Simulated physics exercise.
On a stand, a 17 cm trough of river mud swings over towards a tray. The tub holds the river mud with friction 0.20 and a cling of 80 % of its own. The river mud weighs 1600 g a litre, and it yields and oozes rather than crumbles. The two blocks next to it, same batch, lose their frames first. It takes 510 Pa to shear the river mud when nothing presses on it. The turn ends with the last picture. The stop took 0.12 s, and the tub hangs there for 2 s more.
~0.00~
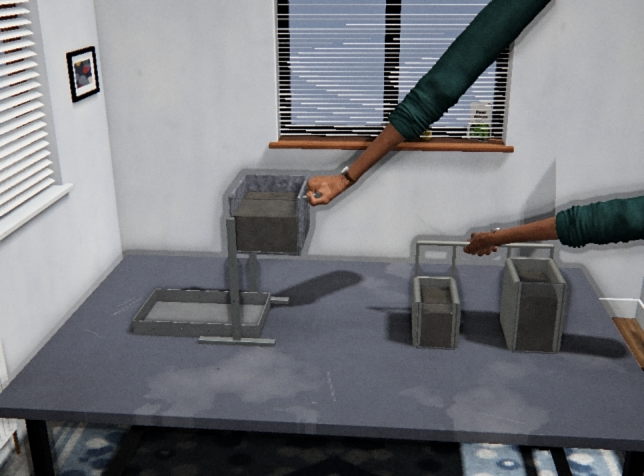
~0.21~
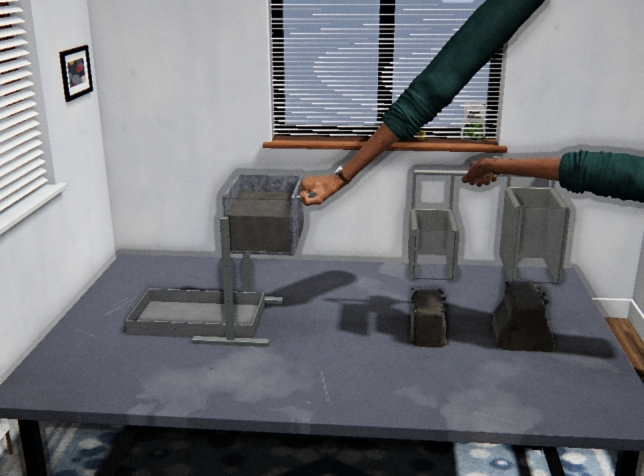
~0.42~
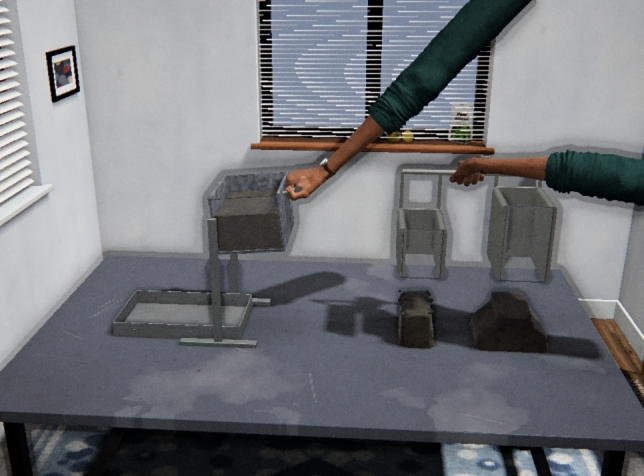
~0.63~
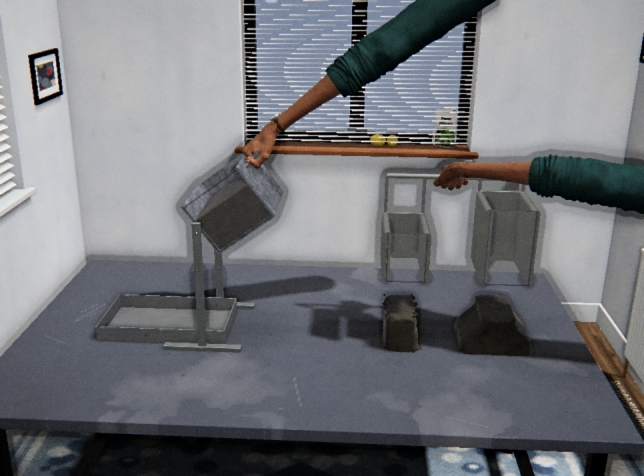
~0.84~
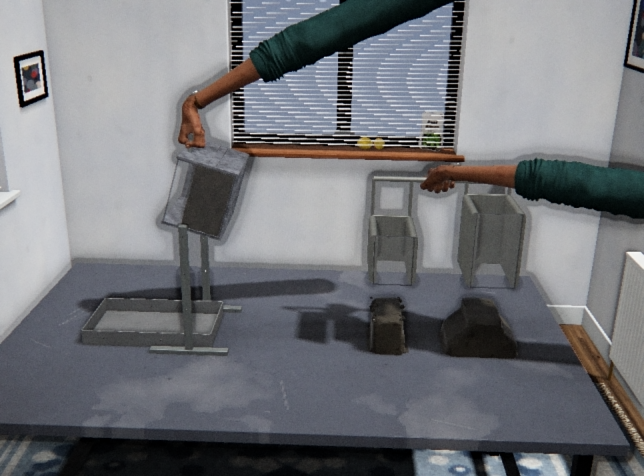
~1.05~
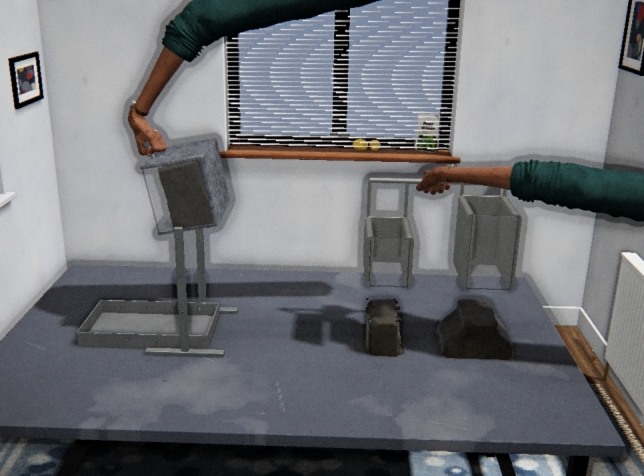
Two gray molds rose in one hand's grip, leaving two dark mud blocks, and the right one sagged; then another hand tipped a tub of mud leftward onto its side above a tray.
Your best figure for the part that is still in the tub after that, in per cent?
Close to 43 per cent.
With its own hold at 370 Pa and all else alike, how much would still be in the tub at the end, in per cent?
Then about 35 %.
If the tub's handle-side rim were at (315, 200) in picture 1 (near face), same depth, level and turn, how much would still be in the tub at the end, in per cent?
In that case some 30 per cent.
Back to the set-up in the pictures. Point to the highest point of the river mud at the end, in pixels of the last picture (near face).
Around (189, 207).
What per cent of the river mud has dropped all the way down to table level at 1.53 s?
Near 35 %.
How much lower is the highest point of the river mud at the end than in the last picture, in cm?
Some 13 cm.
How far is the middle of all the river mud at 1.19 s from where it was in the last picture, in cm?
About 5 cm.
After 1.19 s, the tub is at 101 degrees and holds 94 %.
After 1.36 s, the tub is at 101 degrees and holds 48 %.
After 1.53 s, the tub is at 101 degrees and holds 43 %.
After 1.70 s, the tub is at 101 degrees and holds 43 %.
After 3.05 s, at the end, the tub is at 101 degrees and holds 43 %.
